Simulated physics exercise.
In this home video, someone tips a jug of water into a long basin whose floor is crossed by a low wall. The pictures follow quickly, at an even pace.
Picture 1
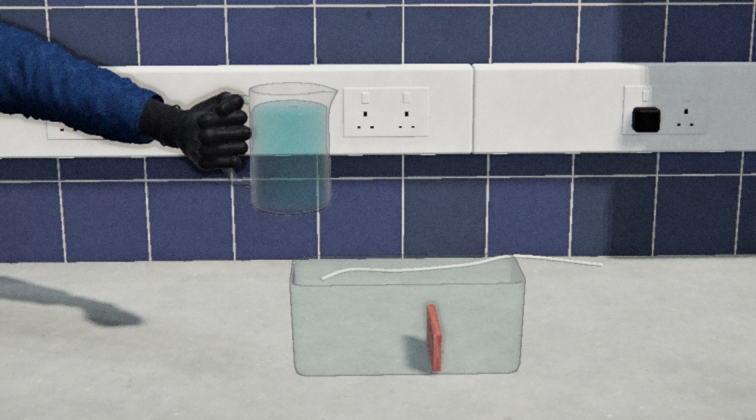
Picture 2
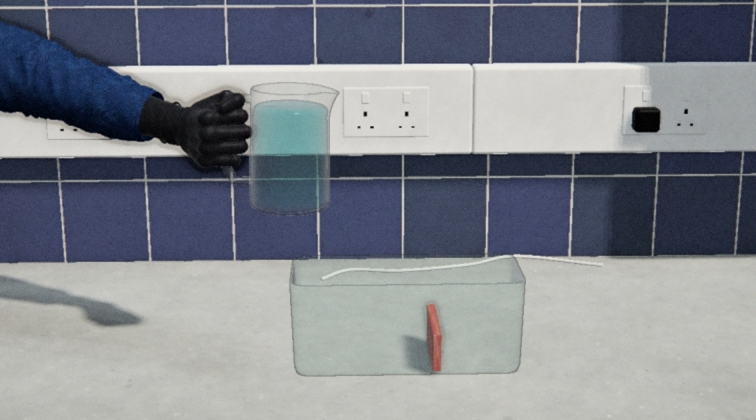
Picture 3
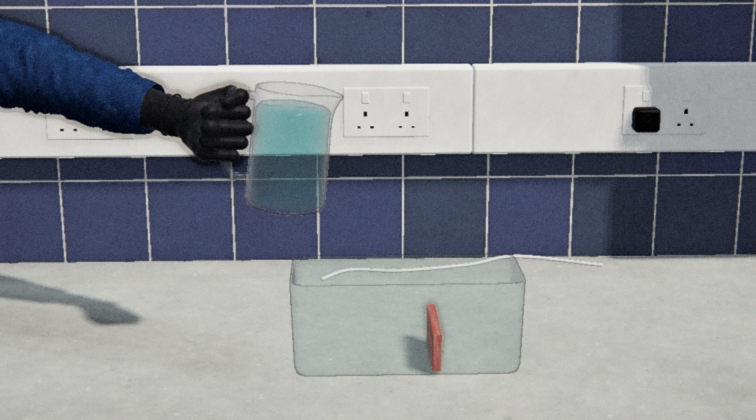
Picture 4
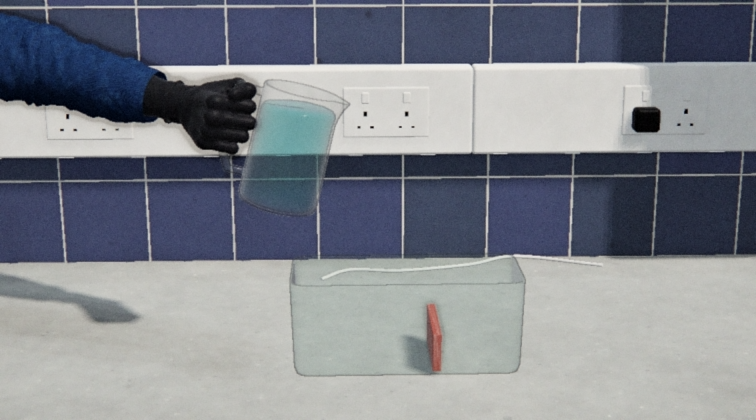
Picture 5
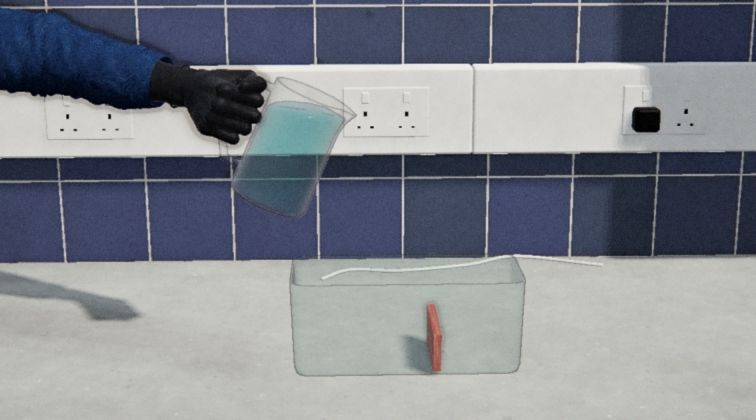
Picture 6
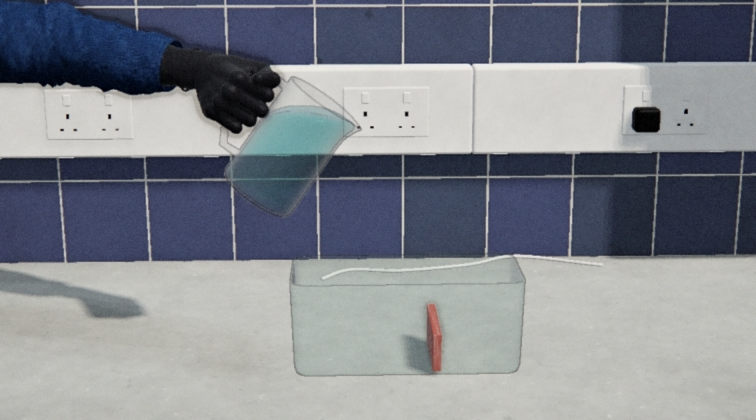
A gloved hand in a blue sleeve held a clear jug of blue water above a long, see-through basin with a low red wall inside, then slowly tilted the jug further and further to the right.
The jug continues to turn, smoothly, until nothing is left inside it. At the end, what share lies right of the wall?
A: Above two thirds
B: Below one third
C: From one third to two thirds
Below one third.
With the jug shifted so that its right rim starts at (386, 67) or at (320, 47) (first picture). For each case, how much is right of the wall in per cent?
The first gives 70 %, the second 15 %.
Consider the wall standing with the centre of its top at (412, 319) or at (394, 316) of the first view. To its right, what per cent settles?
Record: Case 1 near 70 %, case 2 near 95 %.
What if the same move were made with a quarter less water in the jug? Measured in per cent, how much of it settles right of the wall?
Close to 10 per cent.
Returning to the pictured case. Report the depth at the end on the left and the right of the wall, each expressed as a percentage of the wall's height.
The left reads 70 in a hundred and the right 30 in a hundred.
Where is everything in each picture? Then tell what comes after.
It leans 0°; its right rim is at (338, 90); the water meets the walls at (252, 107) and (328, 106); the long basin's rim runs from (292, 272) to (519, 269); the wall's top is at (434, 320), in the first frame.
It leans 2°; its right rim is at (339, 91); the water meets the walls at (254, 105) and (328, 107), in the second frame.
It leans 6°; its right rim is at (344, 96); the water meets the walls at (257, 103) and (332, 109), in the third frame.
It leans 14°; its right rim is at (350, 103); the water meets the walls at (258, 120) and (337, 112), in the fourth frame.
It leans 24°; its right rim is at (357, 114); the water meets the walls at (253, 136) and (346, 115), in the fifth frame.
It leans 36°; its right rim is at (362, 128); the water meets the walls at (246, 141) and (354, 121), in the sixth frame.
A moment on, the tilt is 100° and 67 per cent is still to pour, 6 is left of the wall and 1 right of it.
Next, the tilt is 105° and 29 per cent is still to pour, 43 is left of the wall and 5 right of it.
Then the tilt is 105° and 9 per cent is still to pour, 62 is left of the wall and 16 right of it.
Later the tilt is 105° and 2 per cent is still to pour, 74 is left of the wall and 17 right of it.
At rest 78 per cent lies left of the wall, 17 right of it and 5 outside.
